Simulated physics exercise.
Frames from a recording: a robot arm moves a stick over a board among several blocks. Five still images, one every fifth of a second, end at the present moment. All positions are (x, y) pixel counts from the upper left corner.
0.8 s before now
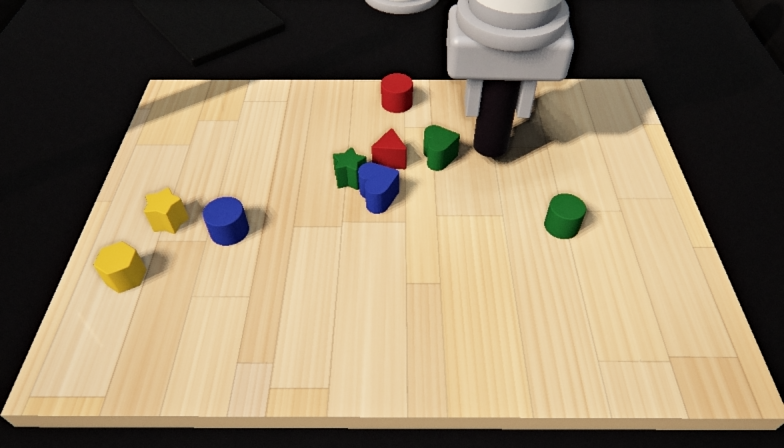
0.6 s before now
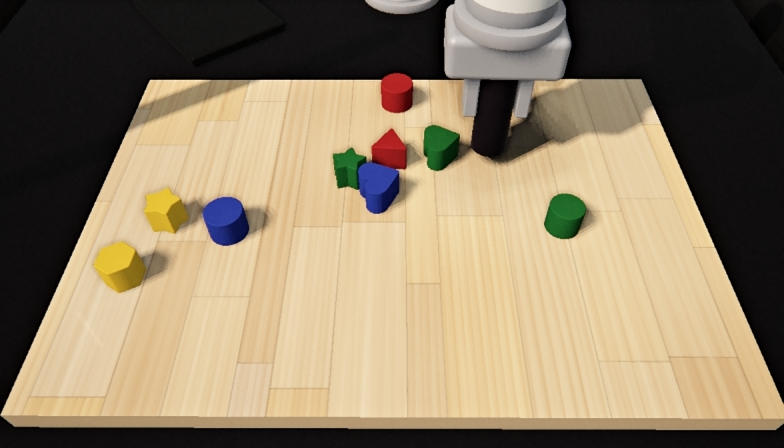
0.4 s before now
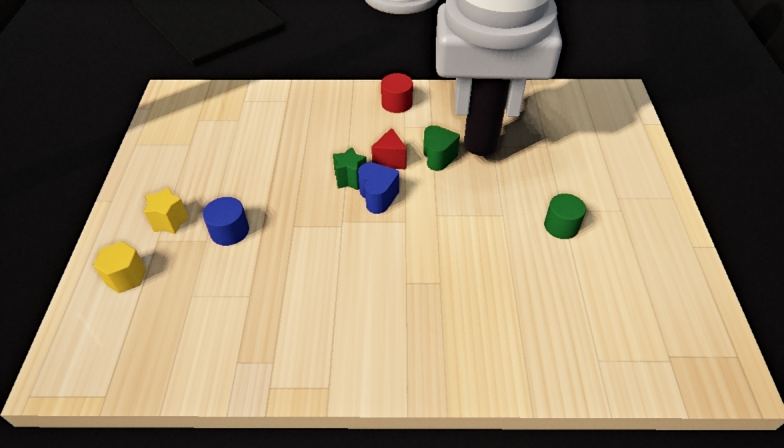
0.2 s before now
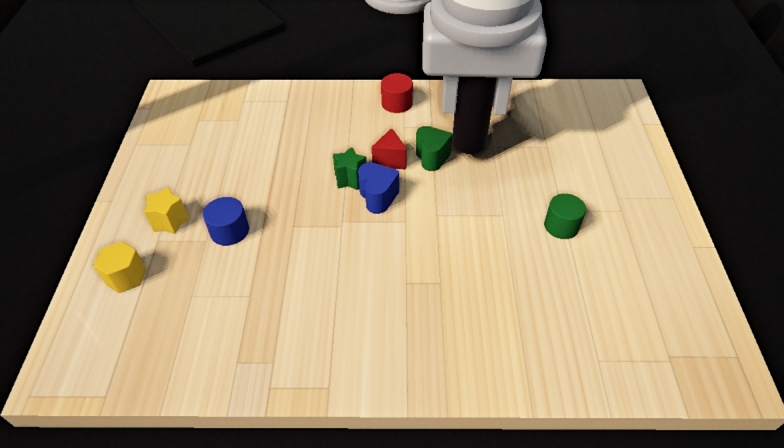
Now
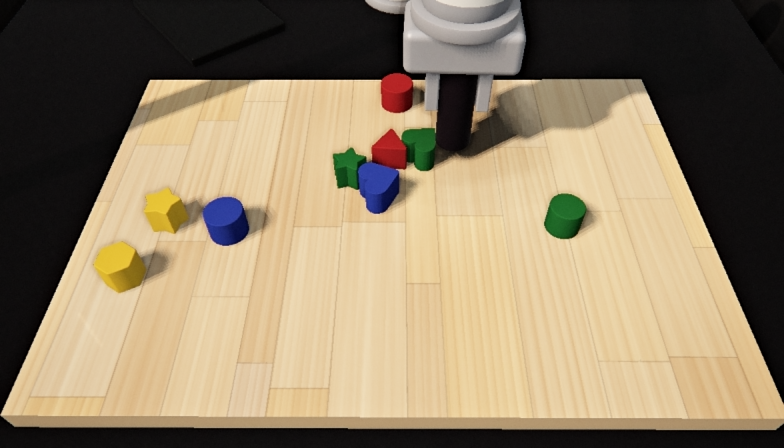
On a wooden board scattered with red, green, blue and yellow blocks, a robot arm moves its dark stick left to the green heart block, then pushes the block left up against the red triangle block.
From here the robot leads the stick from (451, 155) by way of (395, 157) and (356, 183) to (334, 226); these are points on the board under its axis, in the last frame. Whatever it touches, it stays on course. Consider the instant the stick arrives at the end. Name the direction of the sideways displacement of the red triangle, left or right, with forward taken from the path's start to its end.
Pushed right.
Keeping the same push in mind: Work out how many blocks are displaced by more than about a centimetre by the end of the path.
Count: Three or more.
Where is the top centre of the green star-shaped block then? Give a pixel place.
For the centre of its top, I'd go with (313, 178).
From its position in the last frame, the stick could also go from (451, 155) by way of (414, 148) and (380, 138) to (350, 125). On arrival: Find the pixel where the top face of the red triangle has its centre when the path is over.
(332, 149)
The first path, step by step. One third of the way, stick at (394, 142); green star-shaped block at (333, 166), turned 55° anticlockwise; red triangle at (334, 147), turned 15° anticlockwise; green heart block at (363, 141).
Two thirds of the way, stick at (355, 169); green star-shaped block at (322, 171), turned 105° anticlockwise; blue heart block at (378, 184), turned 25° anticlockwise; red triangle at (300, 153), turned 15° anticlockwise; green heart block at (328, 148), turned 15° clockwise.
At the end, stick at (332, 211); green star-shaped block at (313, 178), turned 65° anticlockwise; blue heart block at (376, 196), turned 85° anticlockwise; red triangle at (300, 153), turned 15° anticlockwise; green heart block at (328, 148), turned 15° clockwise.
